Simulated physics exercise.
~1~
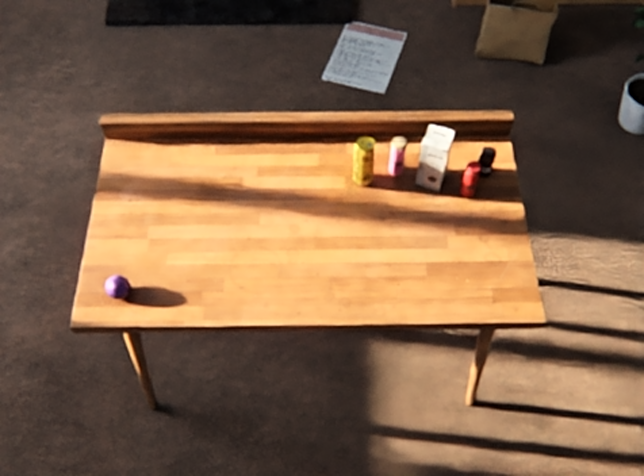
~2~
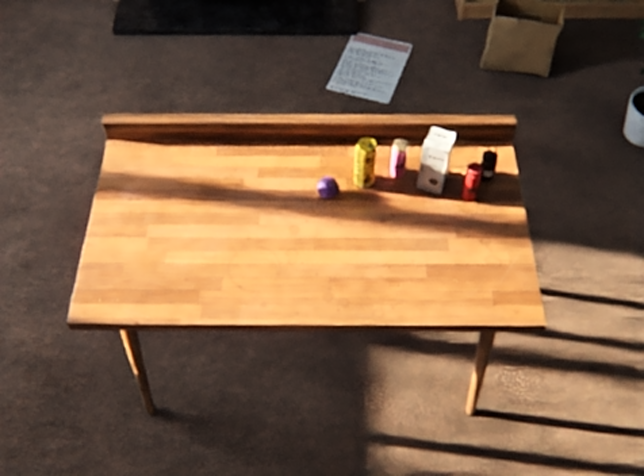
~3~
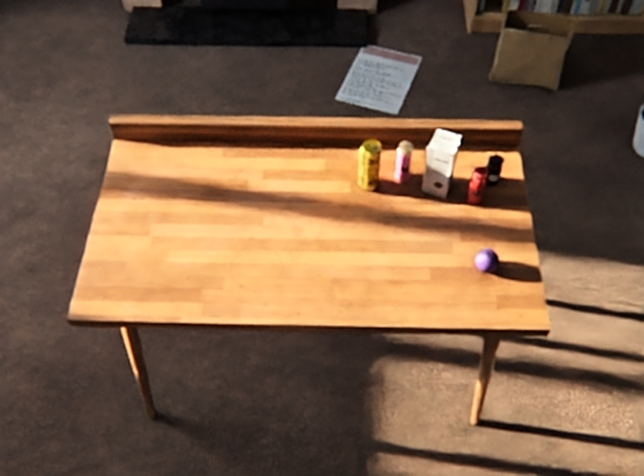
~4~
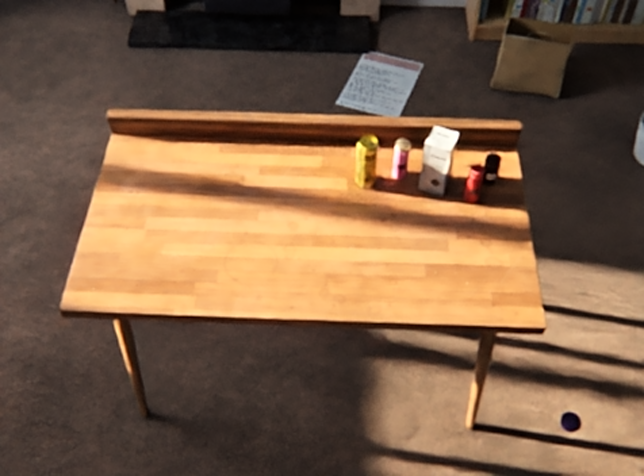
The footage shows a purple ball moving across a wooden table toward a yellow can near the raised far edge, then heading right and toward the near side, leaving the tabletop and ending on the floor at the lower right, while the can, carton and shakers stay standing in place.
